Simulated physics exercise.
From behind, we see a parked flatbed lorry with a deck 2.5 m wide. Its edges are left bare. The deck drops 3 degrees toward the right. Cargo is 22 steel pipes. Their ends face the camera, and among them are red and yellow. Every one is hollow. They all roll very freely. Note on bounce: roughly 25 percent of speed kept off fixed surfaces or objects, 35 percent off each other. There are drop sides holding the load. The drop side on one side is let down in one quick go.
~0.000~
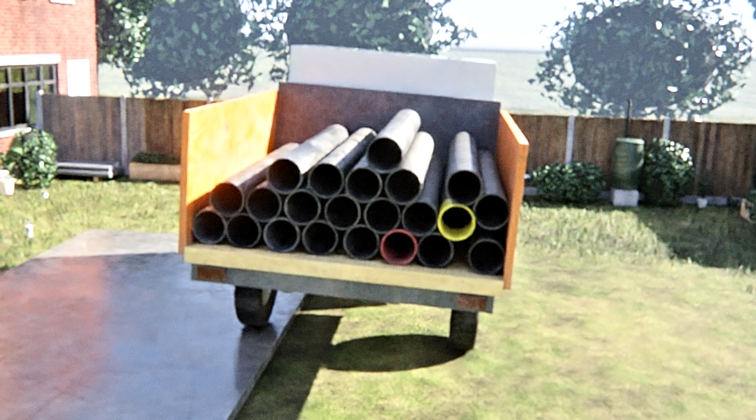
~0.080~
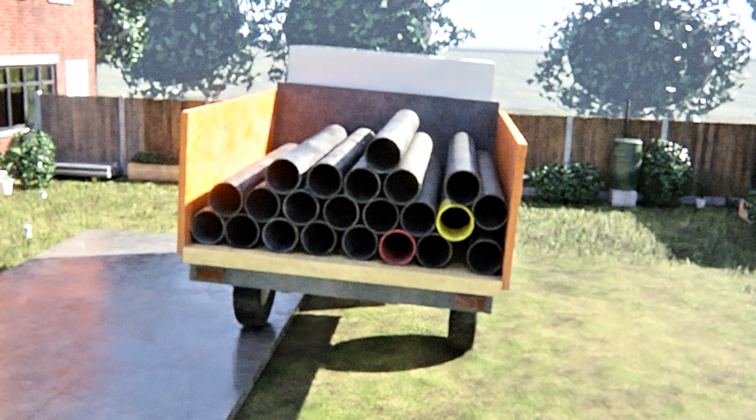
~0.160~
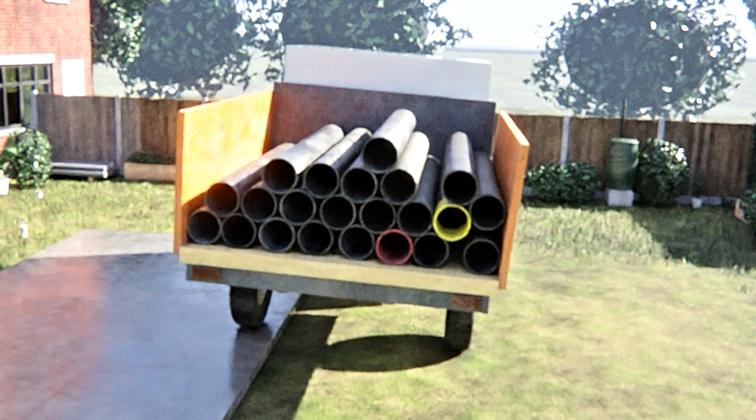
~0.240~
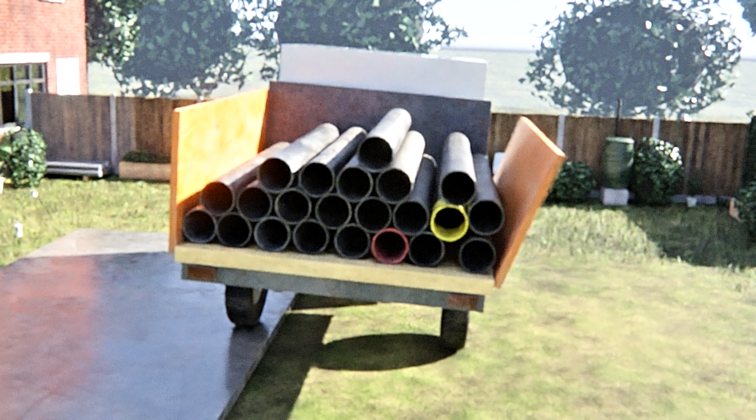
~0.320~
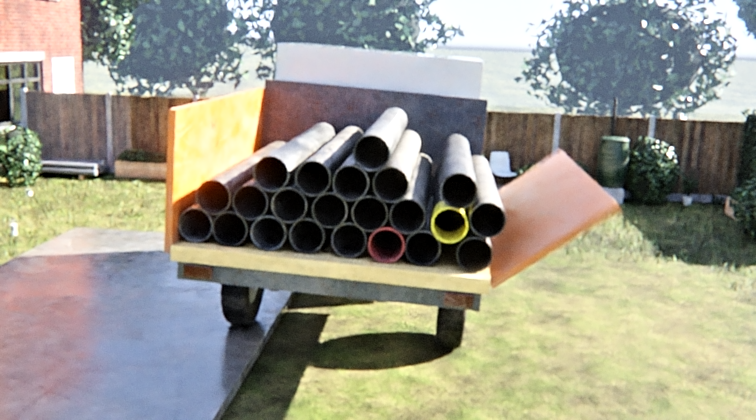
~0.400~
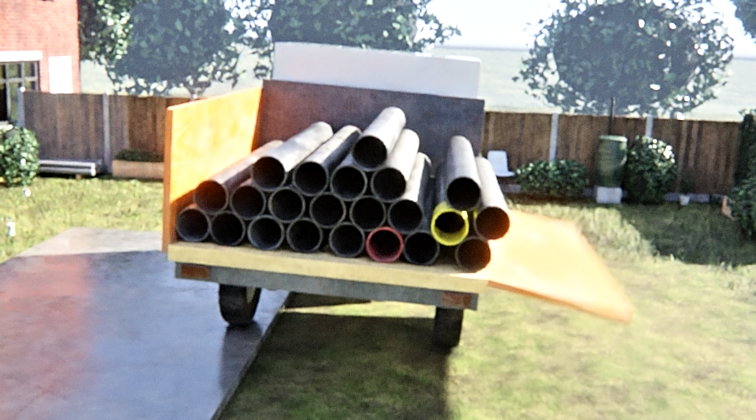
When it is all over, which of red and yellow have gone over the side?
As it turns out, red drops over the side, while yellow drops over the side.
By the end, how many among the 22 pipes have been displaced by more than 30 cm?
That makes 22 in total.
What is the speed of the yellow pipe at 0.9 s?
0.3 m/s, give or take.
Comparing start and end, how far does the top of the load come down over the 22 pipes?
About 135 cm.
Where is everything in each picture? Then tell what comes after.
In the first frame, red (399, 247), yellow (457, 223); sides still shut; the deck slopes 3° down to the right; 8 of the 22 make up the bottom layer.
In the second frame, red (398, 248), yellow (455, 223); sides still shut.
In the third frame, red (394, 247), yellow (452, 223); both sides upright.
In the fourth frame, red (390, 246), yellow (450, 223); right board out by 20°, tip at (558, 159).
In the fifth frame, red (386, 245), yellow (450, 226); right board out by 50°, tip at (614, 208).
In the sixth frame, red (385, 245), yellow (450, 227); right board out by 100°, tip at (626, 317).
By 0.9 s, red is on the deck, 75 cm from the right edge, rolling right; yellow is on the deck, 15 cm from the right edge, rolling right; 3 gone from the deck.
By 1.4 s, red is on the deck, 50 cm from the right edge, rolling right; yellow is dropping off the right side; 4 gone from the deck.
By 2.1 s, red is dropping off the right side; yellow is down on the right; 7 gone from the deck.
Finally (8.9 s), red is on the ground to the right; yellow is down on the right; 22 gone from the deck.
